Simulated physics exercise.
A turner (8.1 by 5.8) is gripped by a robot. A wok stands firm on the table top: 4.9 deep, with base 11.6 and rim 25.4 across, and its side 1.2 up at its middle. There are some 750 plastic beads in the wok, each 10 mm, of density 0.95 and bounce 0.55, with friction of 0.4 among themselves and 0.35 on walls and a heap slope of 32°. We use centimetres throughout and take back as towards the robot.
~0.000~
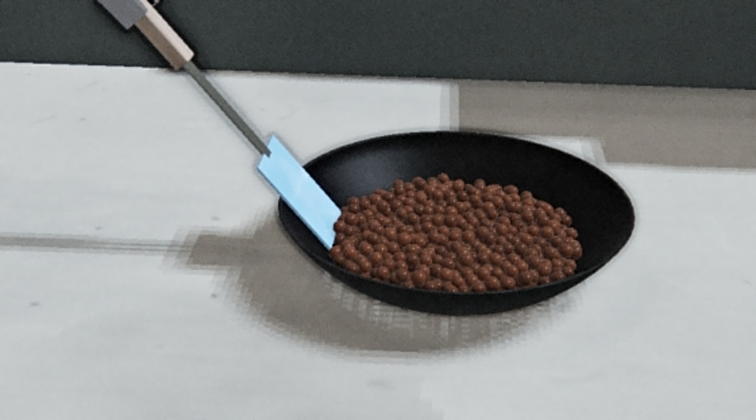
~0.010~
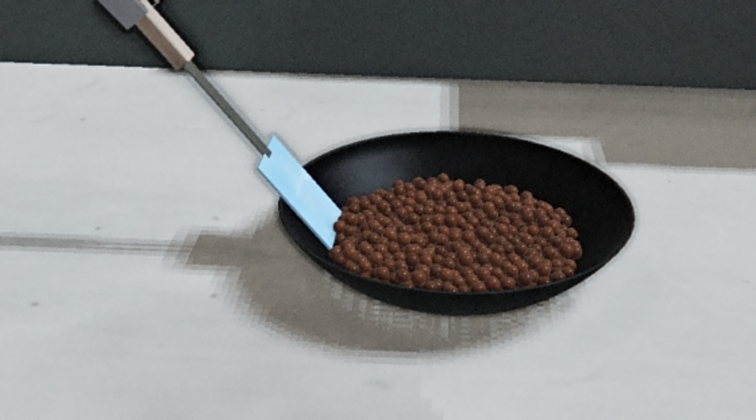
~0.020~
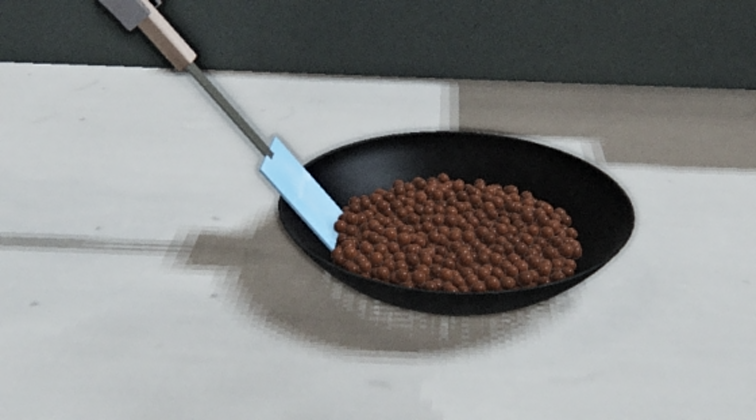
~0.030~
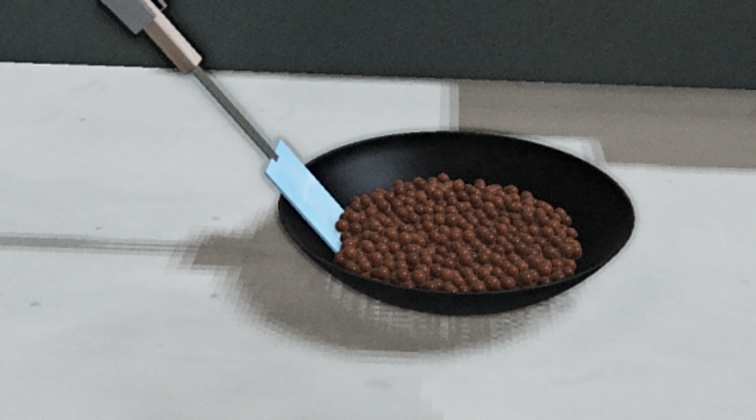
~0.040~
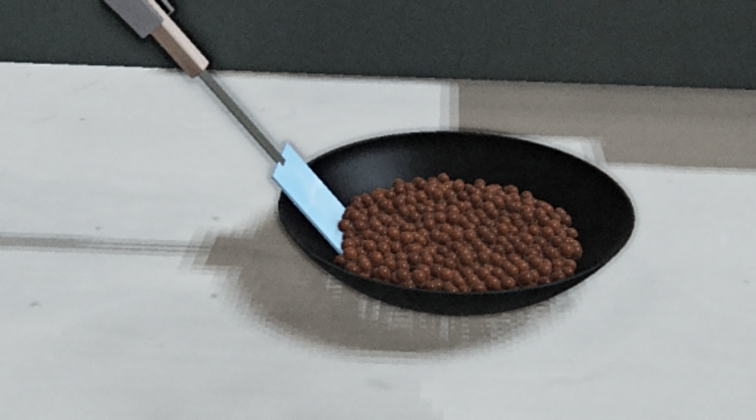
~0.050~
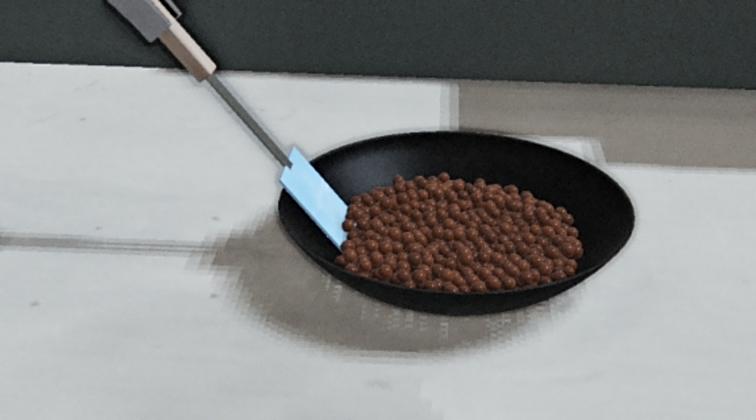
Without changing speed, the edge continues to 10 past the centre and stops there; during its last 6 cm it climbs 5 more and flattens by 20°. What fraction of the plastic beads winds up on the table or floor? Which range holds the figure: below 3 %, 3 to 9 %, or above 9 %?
The figure lies above 9 %.
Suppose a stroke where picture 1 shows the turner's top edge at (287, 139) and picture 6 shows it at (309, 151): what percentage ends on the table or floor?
I'd put it at roughly 15 per cent.
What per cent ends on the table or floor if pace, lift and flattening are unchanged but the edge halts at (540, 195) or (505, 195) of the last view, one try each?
I'd say roughly 0 per cent, then roughly 0 per cent.
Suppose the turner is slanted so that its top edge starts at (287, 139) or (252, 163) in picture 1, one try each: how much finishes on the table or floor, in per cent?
First try around 10 percent, second around 15 percent.
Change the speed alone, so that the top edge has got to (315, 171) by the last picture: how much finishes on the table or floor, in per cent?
Near 30 in a hundred.
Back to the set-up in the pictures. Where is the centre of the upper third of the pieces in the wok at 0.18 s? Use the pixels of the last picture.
Roughly pixel (487, 225).
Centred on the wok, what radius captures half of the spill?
Close to 26 cm from the centre.
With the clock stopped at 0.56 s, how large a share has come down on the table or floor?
About 15 per cent.
After 0.18 s, sloping 51°, highest piece 4 above the table; 746 in the wok.
After 0.30 s, sloping 45°, highest piece 6 above the table; 746 in the wok.
After 0.56 s, sloping 31°, highest piece 6 above the table; 637 in the wok, 100 on the table or floor, 9 on the blade or in flight.
After 1.61 s, sloping 31°, highest piece 6 above the table; 637 in the wok, 109 on the table or floor.
In the end, 637 in the wok, 109 on the table or floor. That is 15 % on the table or floor.
